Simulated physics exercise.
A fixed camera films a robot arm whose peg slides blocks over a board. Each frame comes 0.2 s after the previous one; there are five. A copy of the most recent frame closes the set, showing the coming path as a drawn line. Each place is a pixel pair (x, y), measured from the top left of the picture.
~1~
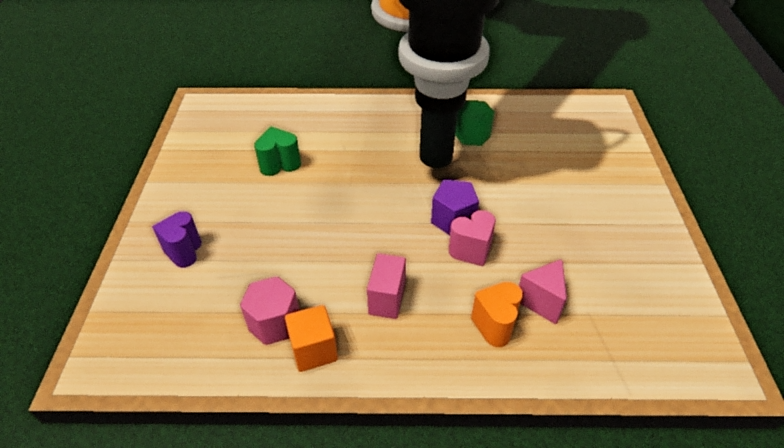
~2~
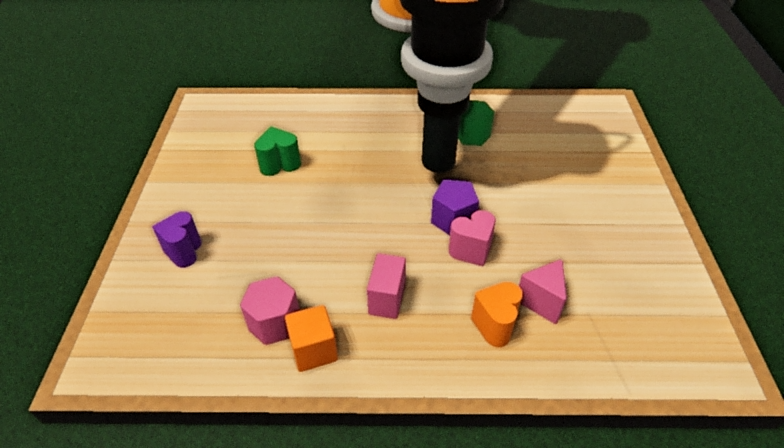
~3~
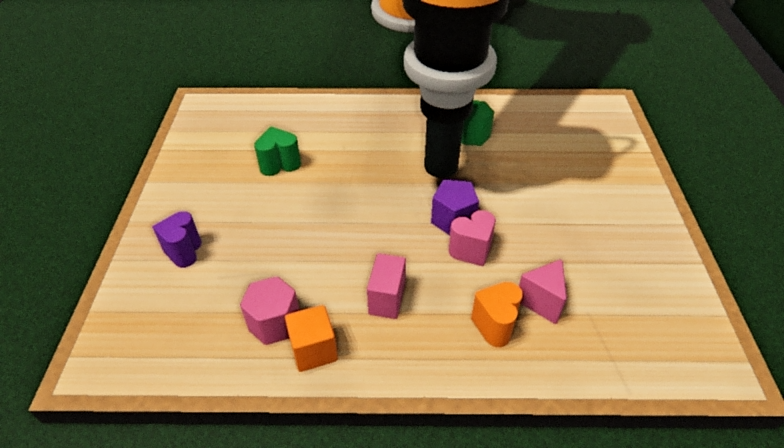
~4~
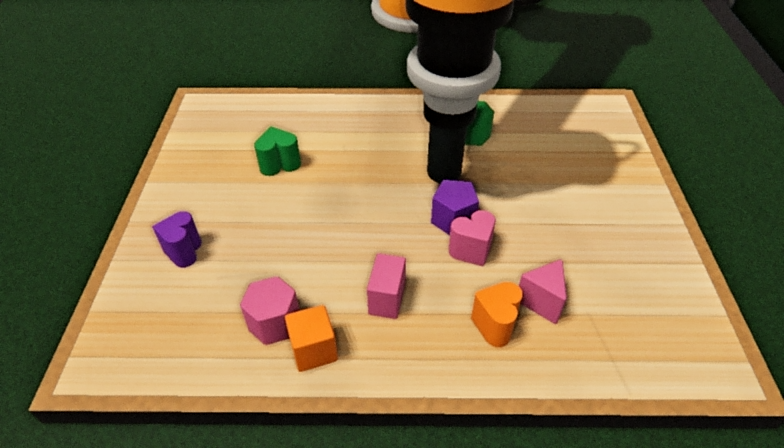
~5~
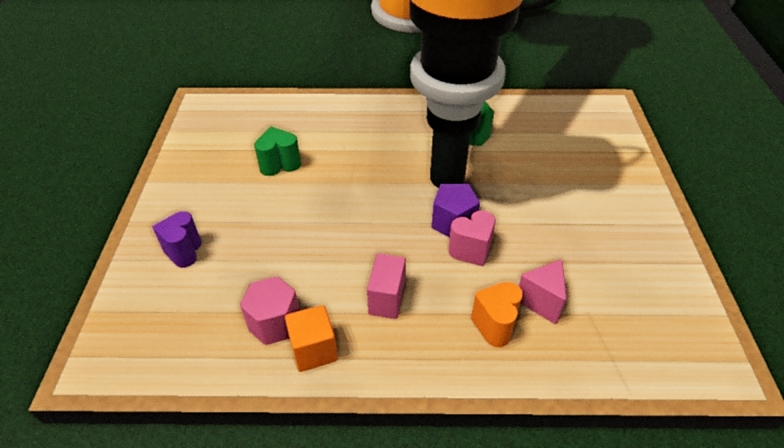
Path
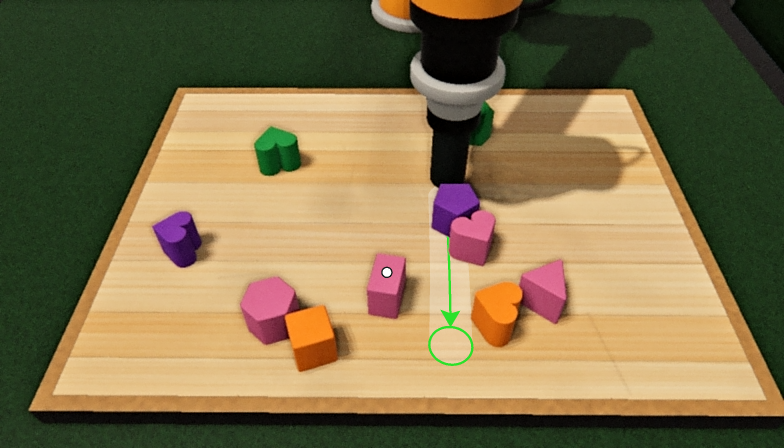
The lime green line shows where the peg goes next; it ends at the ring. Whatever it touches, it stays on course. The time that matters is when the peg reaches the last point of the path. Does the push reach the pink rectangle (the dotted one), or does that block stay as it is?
Stays where it is.
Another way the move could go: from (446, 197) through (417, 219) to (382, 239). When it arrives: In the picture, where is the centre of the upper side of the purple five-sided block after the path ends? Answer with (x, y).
I'd guess (442, 215).
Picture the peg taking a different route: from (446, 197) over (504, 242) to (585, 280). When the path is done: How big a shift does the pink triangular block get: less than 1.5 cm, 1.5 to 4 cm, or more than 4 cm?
Verdict: Less than 1.5 cm.
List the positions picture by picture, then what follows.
The first picture shows peg tip at (436, 159); block tops, pink rectangle at (387, 272); purple five-sided block at (456, 193); pink heart block at (476, 224); orange heart block at (501, 300); pink triangular block at (550, 277).
The second picture shows peg at (438, 163); blocks unchanged.
The third picture shows peg at (441, 168); blocks unchanged.
The fourth picture shows peg at (444, 174); blocks unchanged.
The fifth picture shows peg at (447, 180); pink rectangle at (387, 272); purple five-sided block at (456, 196); pink heart block at (476, 224); orange heart block at (501, 300); pink triangular block at (550, 277).
Path on the board, from (446, 197) to (451, 345); the dot is on the pink rectangle.
On the path given first. One third of the way, peg at (450, 223); purple five-sided block at (468, 242), turned 25° anticlockwise; pink heart block at (502, 261), turned 35° anticlockwise.
Two thirds of the way, peg at (452, 272); purple five-sided block at (489, 290), turned 65° anticlockwise; pink heart block at (528, 282), turned 75° anticlockwise; orange heart block at (522, 325), turned 50° clockwise; pink triangular block at (569, 286), turned 30° anticlockwise.
At the end, peg at (453, 330); pink rectangle in place; purple five-sided block at (501, 309), turned 90° anticlockwise; pink heart block at (531, 284), turned 90° anticlockwise; orange heart block at (537, 338), turned 60° clockwise; pink triangular block at (571, 287), turned 35° anticlockwise.
